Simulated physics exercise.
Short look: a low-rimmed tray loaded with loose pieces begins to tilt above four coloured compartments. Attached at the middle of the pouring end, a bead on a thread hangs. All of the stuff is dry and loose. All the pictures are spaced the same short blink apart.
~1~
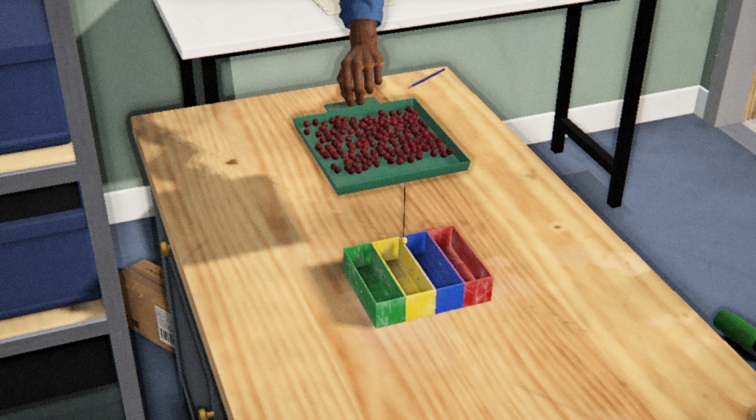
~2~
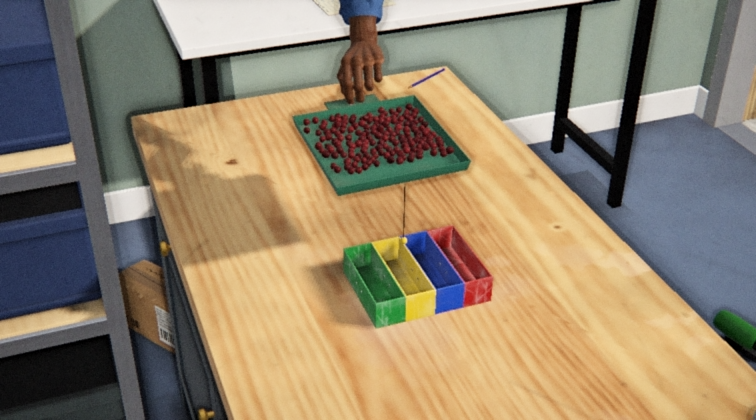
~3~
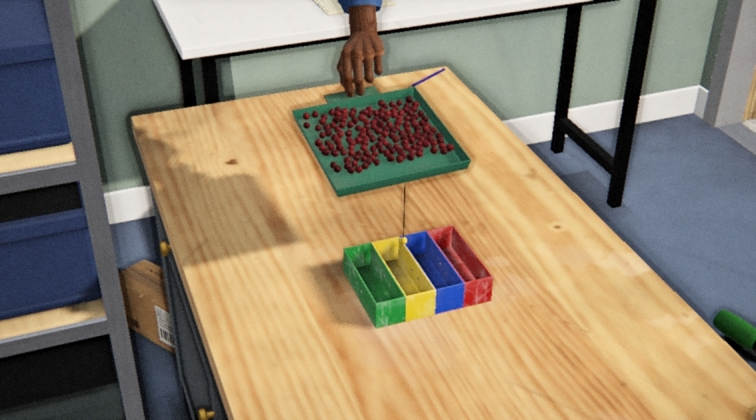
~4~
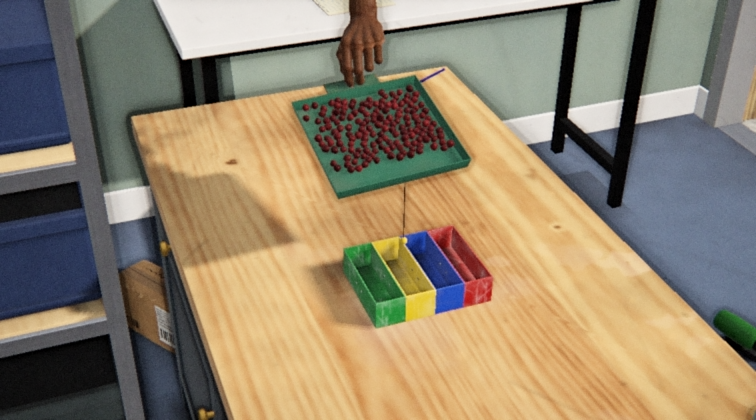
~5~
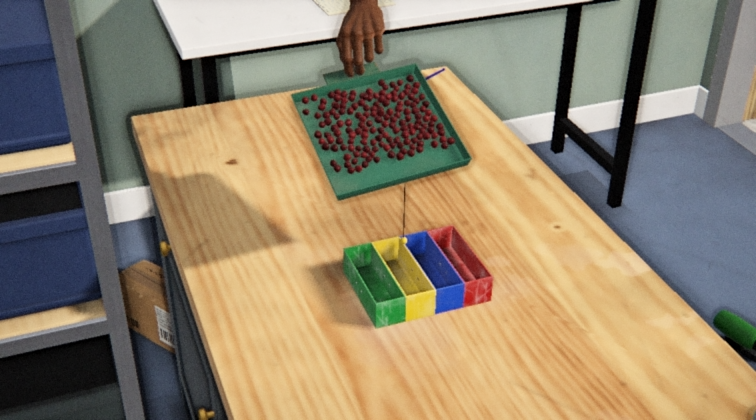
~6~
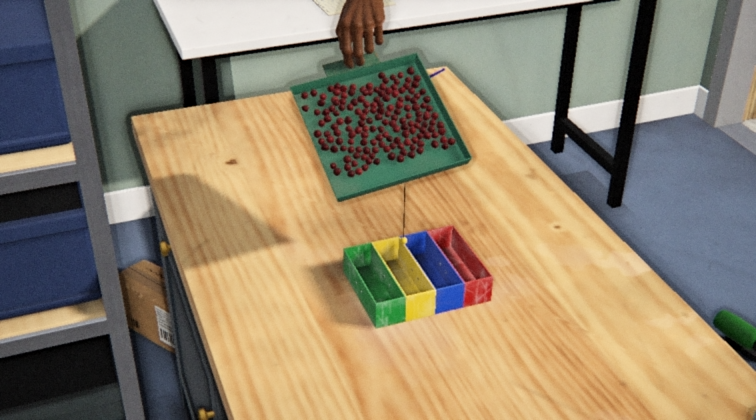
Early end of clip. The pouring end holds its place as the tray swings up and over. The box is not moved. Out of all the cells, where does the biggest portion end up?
In the green cell.
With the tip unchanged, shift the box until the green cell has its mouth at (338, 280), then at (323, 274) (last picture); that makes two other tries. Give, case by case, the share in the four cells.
First case around 90 %, second case around 90 %.
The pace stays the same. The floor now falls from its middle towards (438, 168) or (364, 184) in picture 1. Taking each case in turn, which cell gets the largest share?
First try: The red cell; second try: That green cell.
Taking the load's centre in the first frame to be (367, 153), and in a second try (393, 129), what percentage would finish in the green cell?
You'd get near 30 percent first and near 30 percent after that.
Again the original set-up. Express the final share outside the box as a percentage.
About 40 per cent.
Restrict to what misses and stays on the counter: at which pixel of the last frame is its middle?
It's centred at about (316, 312).
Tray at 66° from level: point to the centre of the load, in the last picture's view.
(377, 170).
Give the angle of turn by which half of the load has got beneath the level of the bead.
At about 110°.
Just after the last frame, tray tipped steeply; almost all on the tray; about a tenth falling or outside the box.
A moment on, tray tipped past a quarter turn; roughly half on the tray; about a tenth in the green cell; about a tenth in the yellow cell; just a few in the blue cell; roughly a third falling or outside the box.
Further on, tray tipped past a quarter turn; roughly a third in the green cell; roughly a quarter in the yellow cell; about a tenth in the blue cell; roughly a third falling or outside the box.
When it is over, tray tipped past a quarter turn; roughly a third in the green cell; roughly a quarter in the yellow cell; about a tenth in the blue cell; not one in the red cell; roughly a third outside the box.
